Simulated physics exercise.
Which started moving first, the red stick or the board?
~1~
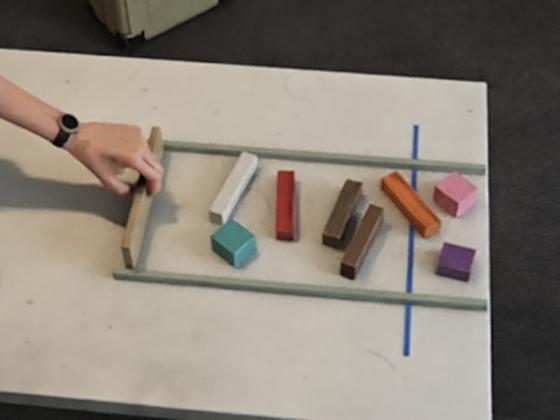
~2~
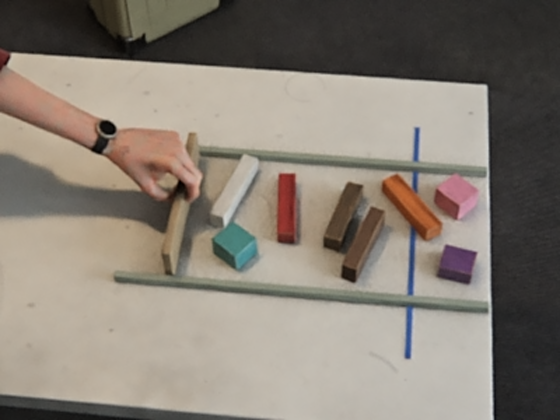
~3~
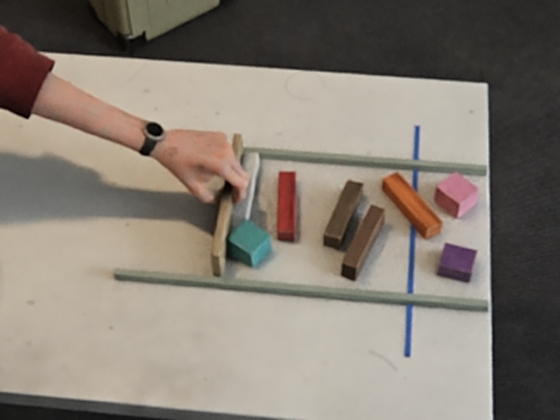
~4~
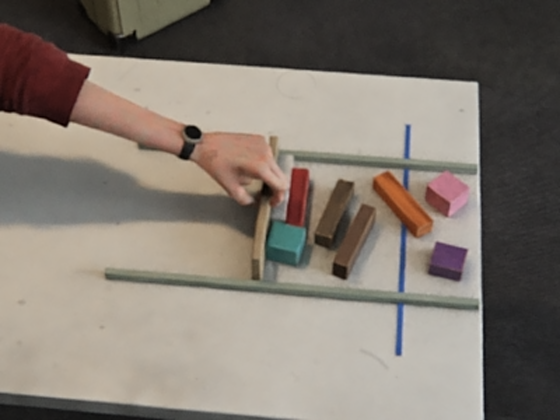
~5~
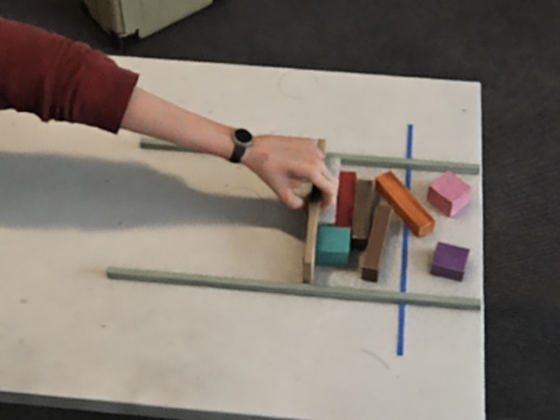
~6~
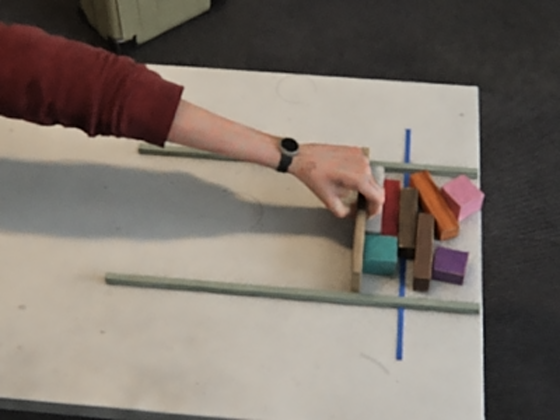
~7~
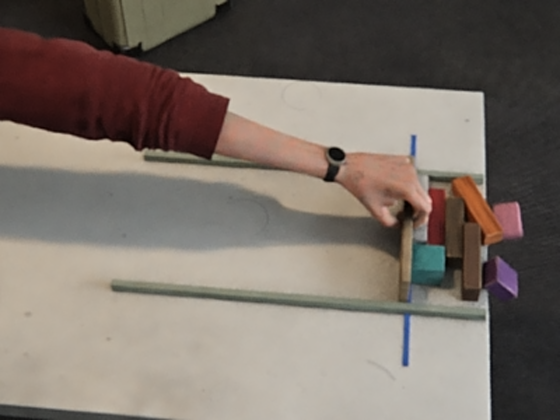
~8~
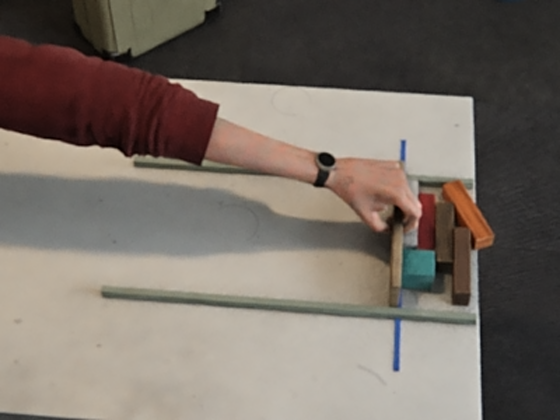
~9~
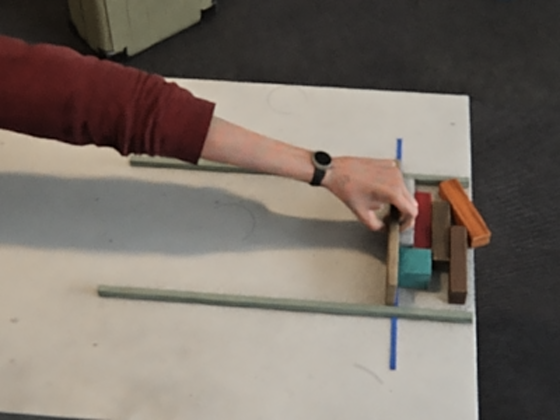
The board started moving first, pushed to the right by the hand. The red stick stayed put until the board had pushed the white and turquoise pieces up close to it.
A hand slid an upright wooden board rightward between two rails, bunching the colored blocks and sticks together until the pink and purple blocks went off the table's end. The board stopped at the blue tape, with the orange stick jutting past the edge.
